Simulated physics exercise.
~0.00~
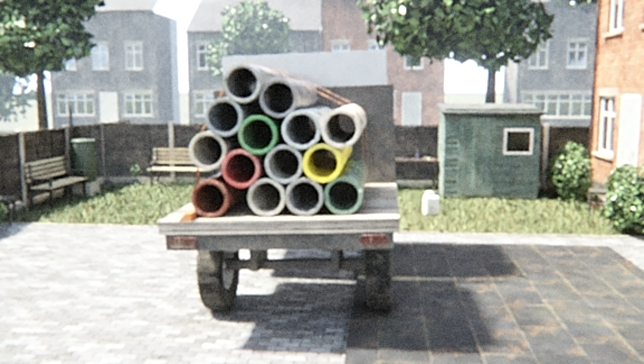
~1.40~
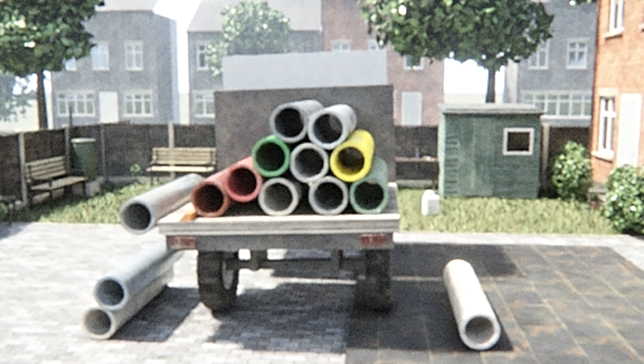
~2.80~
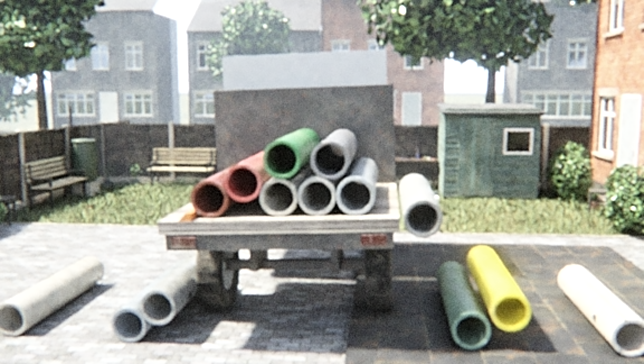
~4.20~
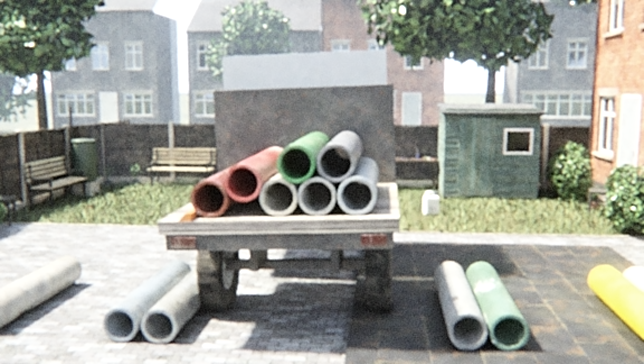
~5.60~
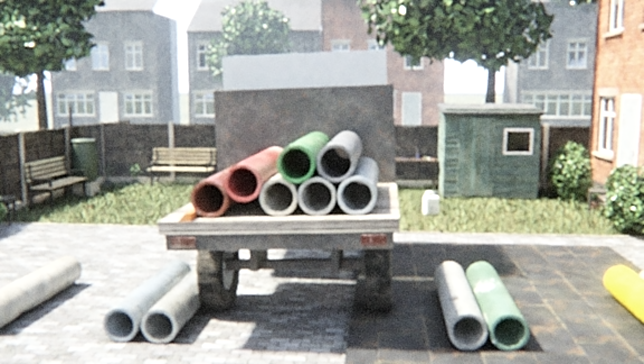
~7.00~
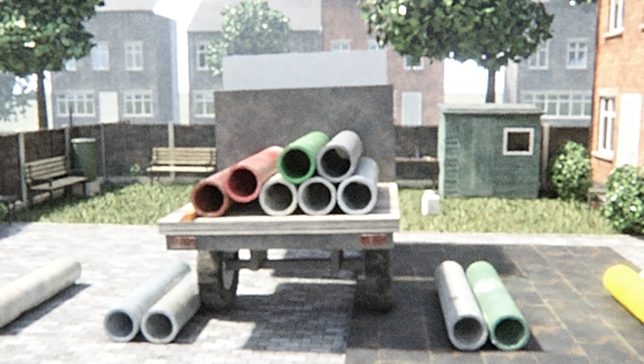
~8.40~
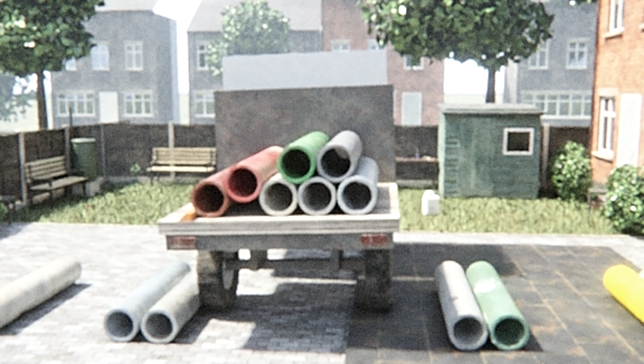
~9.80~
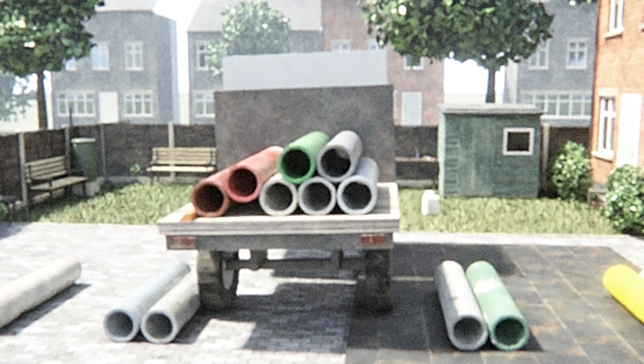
In a paved yard with benches, a green shed and brick houses behind, a flatbed lorry is seen from the rear in bright sunshine. Its deck carries a tall stack of concrete pipes, mostly grey, with red, green and yellow ones among them. The stack slumps apart, and grey pipes tumble off both sides. The yellow pipe follows over the right edge with others, then rolls away across the paving. Finally everything lies still, with the green and red pipes still aboard and the yellow one on the ground at far right.
